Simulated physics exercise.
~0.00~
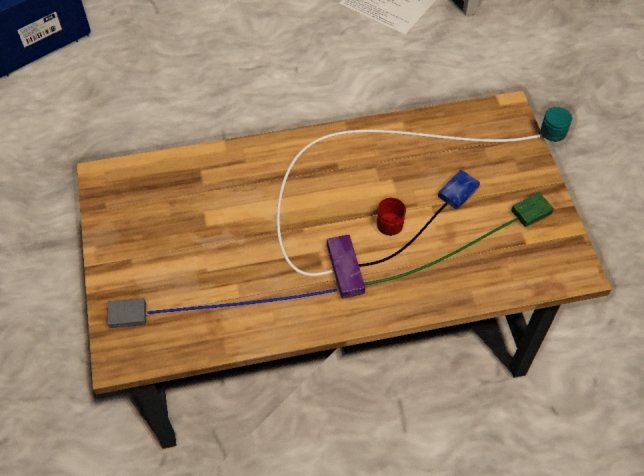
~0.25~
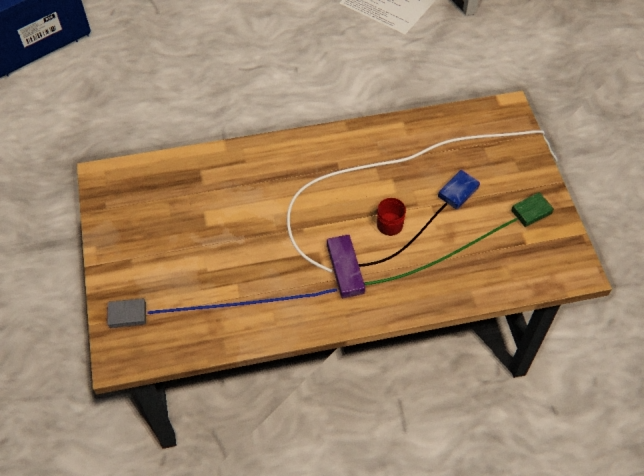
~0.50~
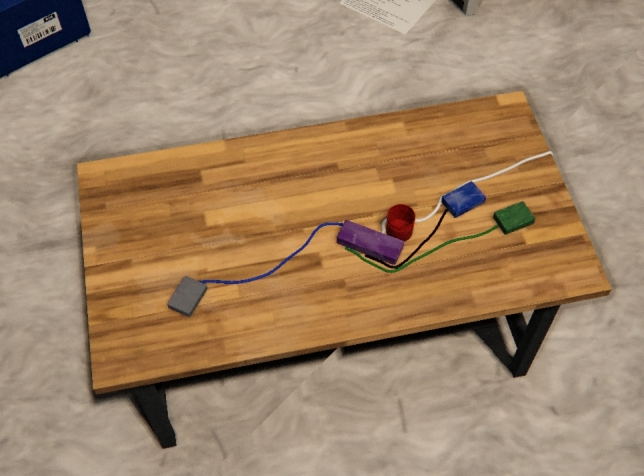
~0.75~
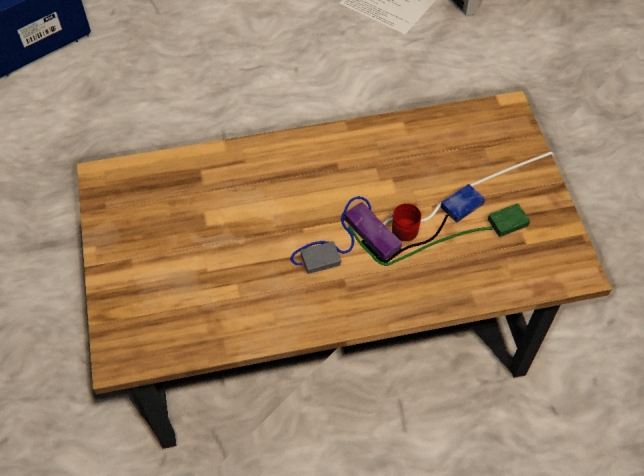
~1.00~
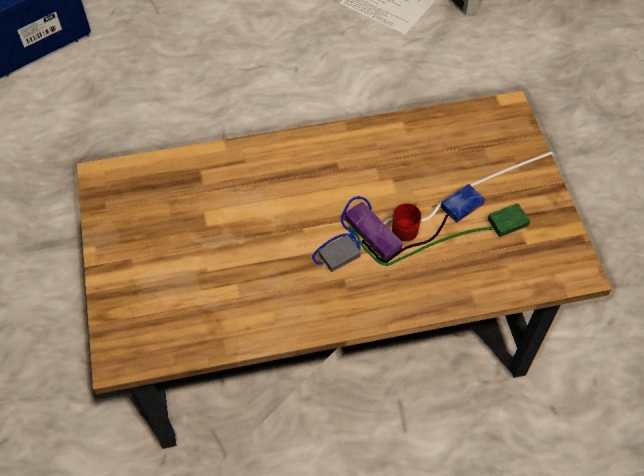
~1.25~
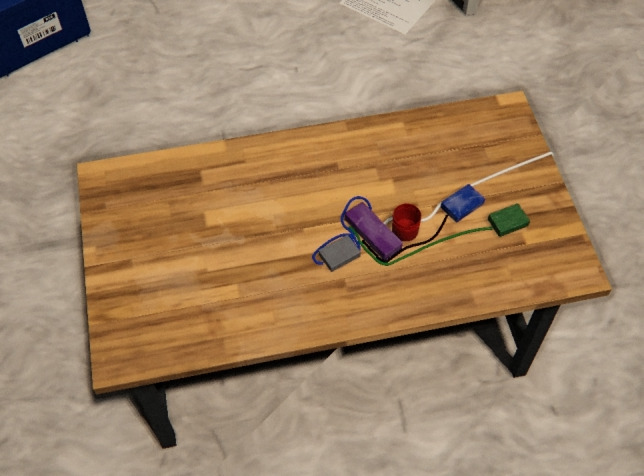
A wooden table with dark legs stands on a pale, mottled floor, seen from above at an angle. A purple power strip near the middle is joined by cables to a grey phone at left, a blue reader and green drive at right, and a teal speaker at the far right edge, with a red cup close by. The speaker drops out of view over the edge, drawing the white cable after it. The strip is dragged right and turns, nudging the cup, while the drive shifts slightly left. The phone slides far right and stops beside the strip, where everything rests.
